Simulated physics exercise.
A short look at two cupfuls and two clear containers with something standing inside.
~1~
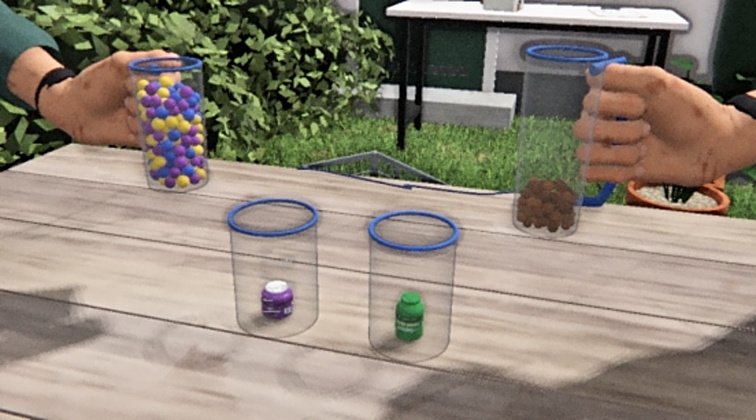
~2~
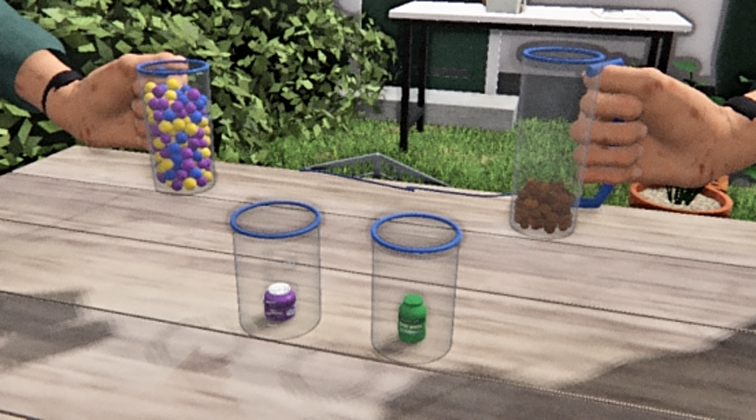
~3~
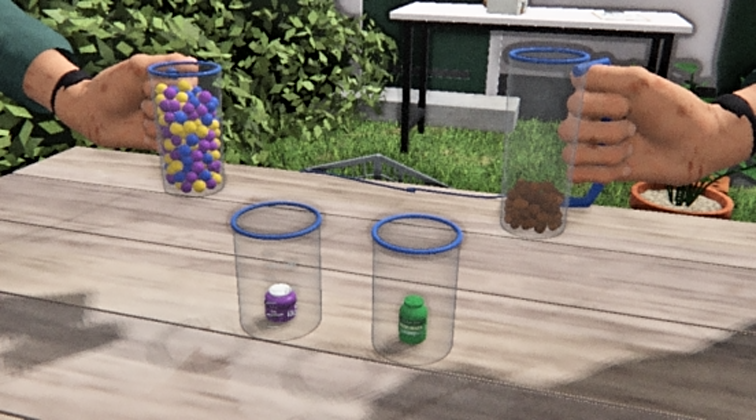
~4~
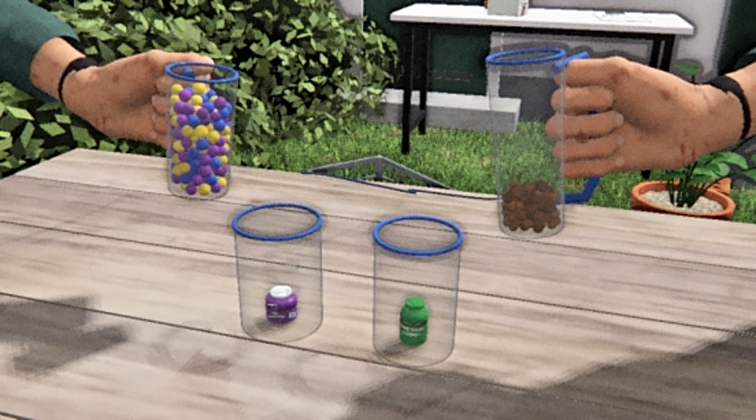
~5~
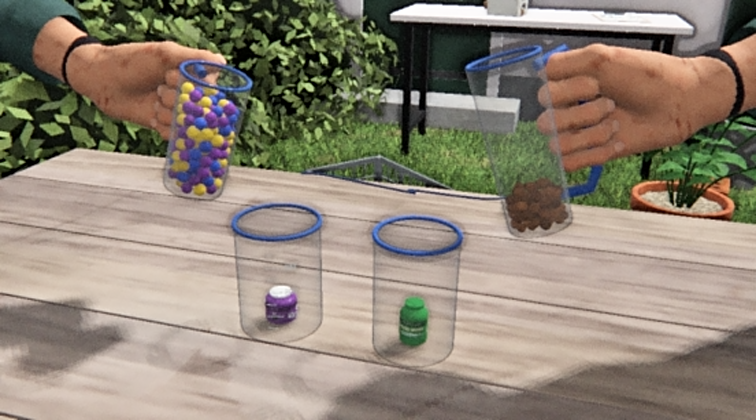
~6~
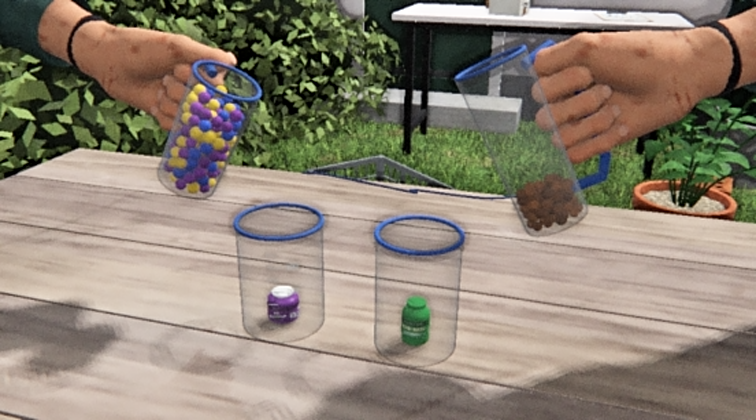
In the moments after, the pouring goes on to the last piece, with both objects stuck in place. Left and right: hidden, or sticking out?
The left object ends up hidden and the right object stands proud of the pile.
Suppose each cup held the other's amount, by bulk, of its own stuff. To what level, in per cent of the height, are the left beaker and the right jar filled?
Left about 15, right about 60.
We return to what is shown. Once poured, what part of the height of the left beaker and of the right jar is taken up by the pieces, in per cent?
Near 50 on the left, 20 on the right.
Then, 0.34 s later than the last frame, left beaker empty, all of its cupful still in the cup; right jar empty, all of its cupful still in the cup.
Then, 0.77 s later than the last frame, left beaker nearly empty, nearly all of its cupful still in the cup; right jar empty, all of its cupful still in the cup.
Then, 1.23 s later than the last frame, left beaker a third full, roughly a quarter of its cupful still in the cup; right jar nearly empty, the larger part of its cupful still in the cup.
When it is over, left beaker half full (surface near (281, 269)), nothing beside it; right jar nearly empty (surface near (416, 319)), nothing beside it; the left thing is covered; the right thing is still showing.
